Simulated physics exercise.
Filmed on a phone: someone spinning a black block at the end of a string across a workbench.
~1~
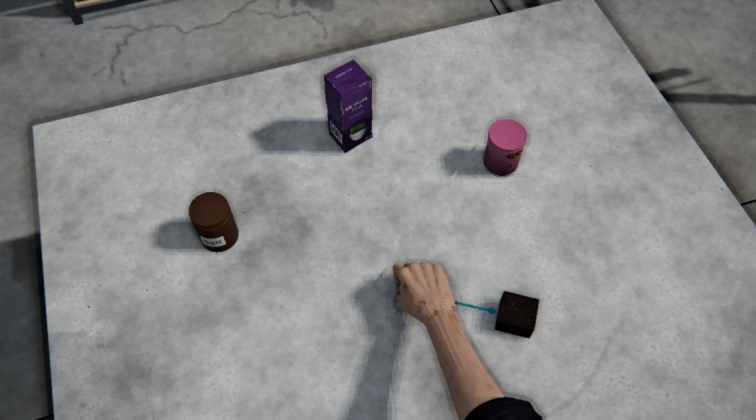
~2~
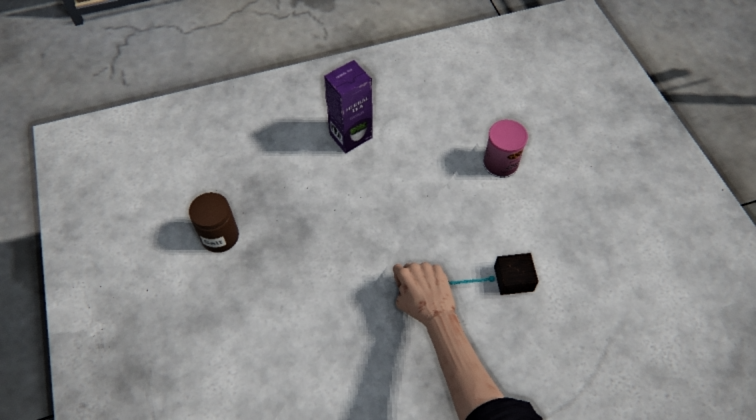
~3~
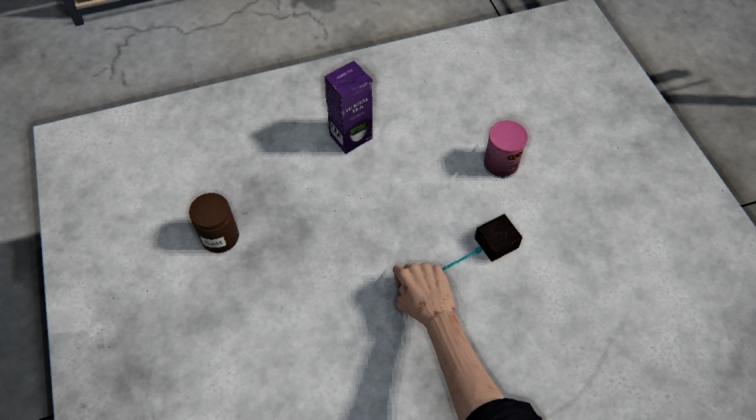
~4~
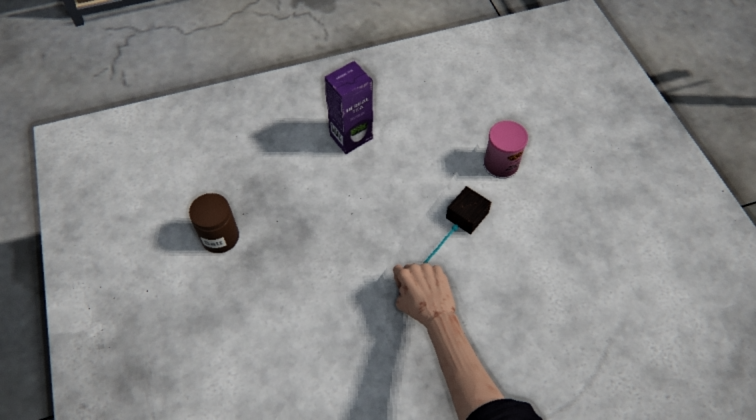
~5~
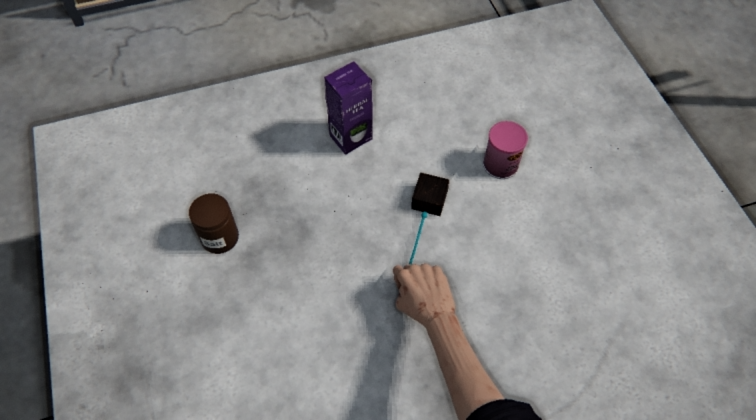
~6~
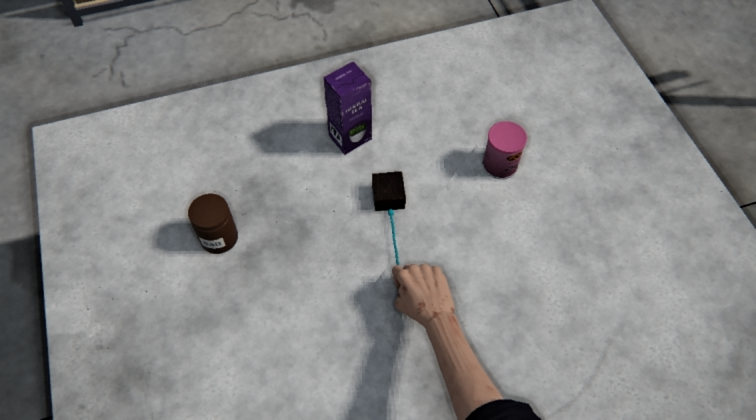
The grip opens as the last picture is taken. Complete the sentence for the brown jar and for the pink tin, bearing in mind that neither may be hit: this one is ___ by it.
The brown jar is hit by it; the pink tin is not hit by it.
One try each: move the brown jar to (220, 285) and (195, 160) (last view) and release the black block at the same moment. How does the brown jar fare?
In the first try it is avoided, and in the second it is avoided.
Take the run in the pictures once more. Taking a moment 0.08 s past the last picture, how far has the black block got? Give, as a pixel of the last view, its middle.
It has reached (312, 207) by then.
Then, 0.08 s on from there, block near (312, 207).
Then, 0.20 s on from there, block near (251, 217); brown jar tapped.
In the end, block near (251, 217); brown jar tapped. The brown jar gets hit and the pink tin escapes it.
